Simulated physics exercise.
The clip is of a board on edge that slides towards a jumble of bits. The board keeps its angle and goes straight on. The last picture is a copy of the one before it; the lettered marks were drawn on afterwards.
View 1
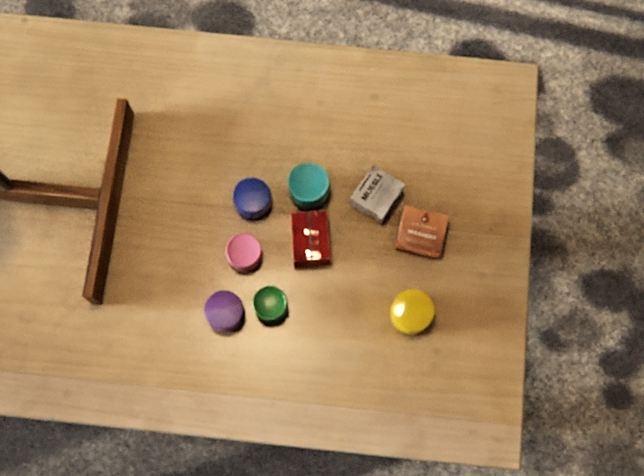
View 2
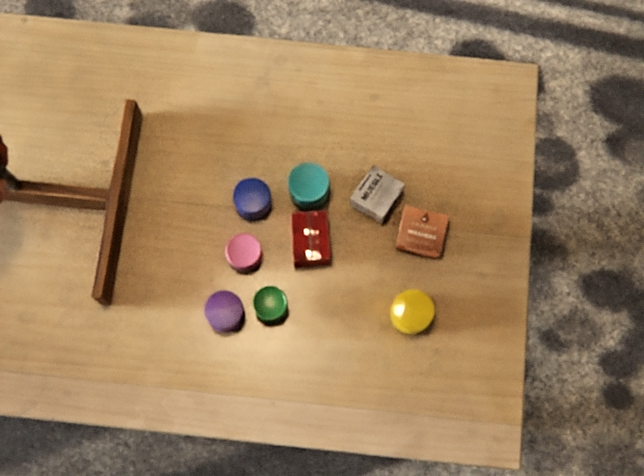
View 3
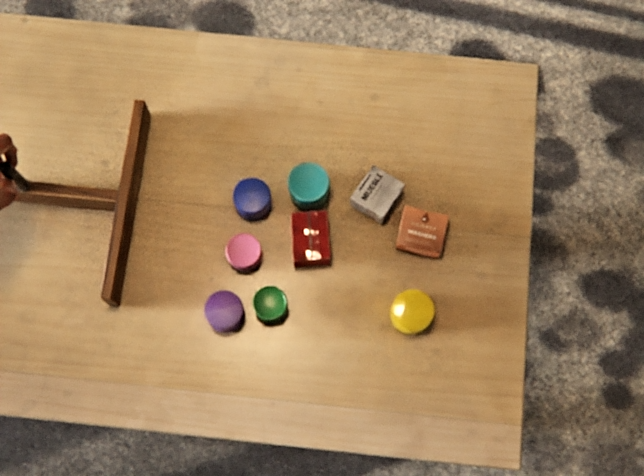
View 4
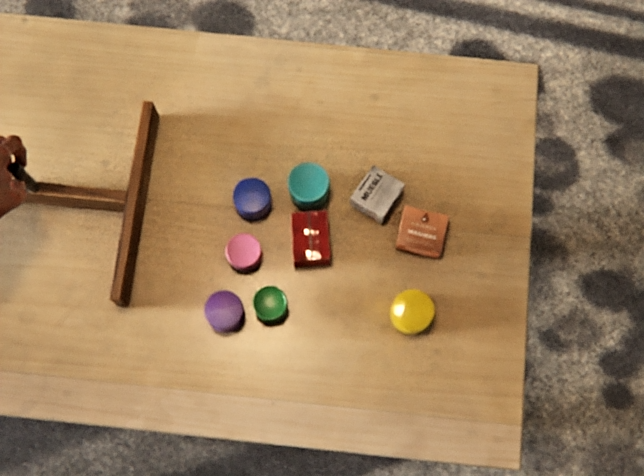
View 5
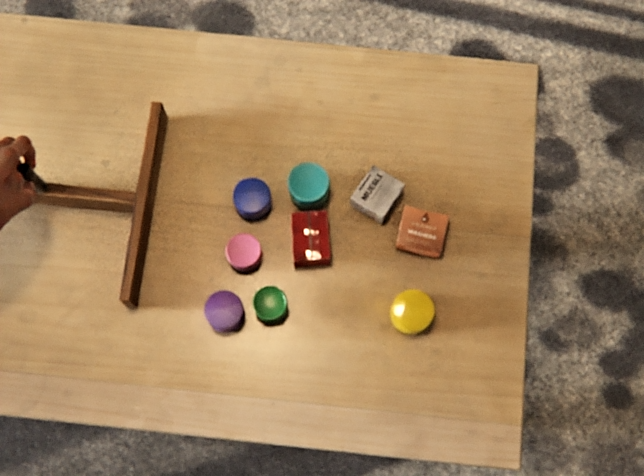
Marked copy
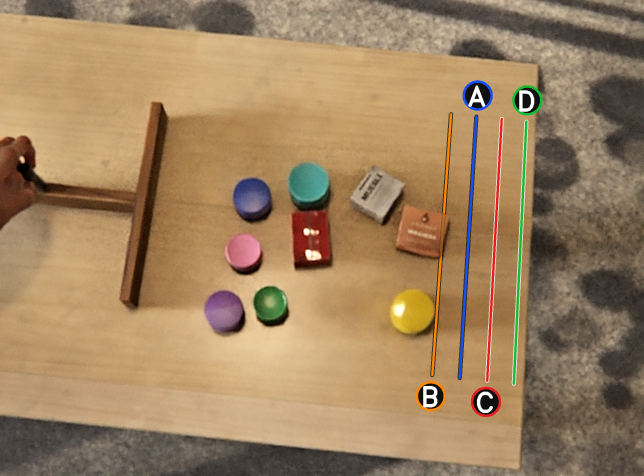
Hand pushing a wooden board on edge slowly rightward across a table towards scattered colourful round tubs and small boxes.
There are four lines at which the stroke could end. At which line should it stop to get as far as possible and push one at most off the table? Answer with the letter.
A is the last line within the limit.
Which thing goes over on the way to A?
The orange box goes over.
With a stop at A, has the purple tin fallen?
No.
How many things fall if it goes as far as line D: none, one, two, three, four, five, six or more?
By then, six or more.
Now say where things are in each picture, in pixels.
The first picture shows purple tin (225, 311); green tub (270, 305); orange box (422, 232).
The second picture shows board (113, 195); red box (311, 239).
The third picture shows board (123, 196); white packet (377, 194).
The fourth picture shows board (132, 197); pink jar (244, 253).
The fifth picture shows board (140, 198); purple tin (225, 311); green tub (270, 305); orange box (422, 232).
On the marked copy, A at (468, 242); B at (442, 239); C at (495, 245); D at (520, 247).
Following A. Soon after the start, board (258, 210); purple tin (272, 319); green tub (304, 301).
Later, board (377, 222); orange box (471, 237); white packet (442, 197).
In the end, board (469, 231); orange box over the edge; white packet (530, 203); one fallen.
As for the rest, B is within the limit but short; C drops four; D drops eight.
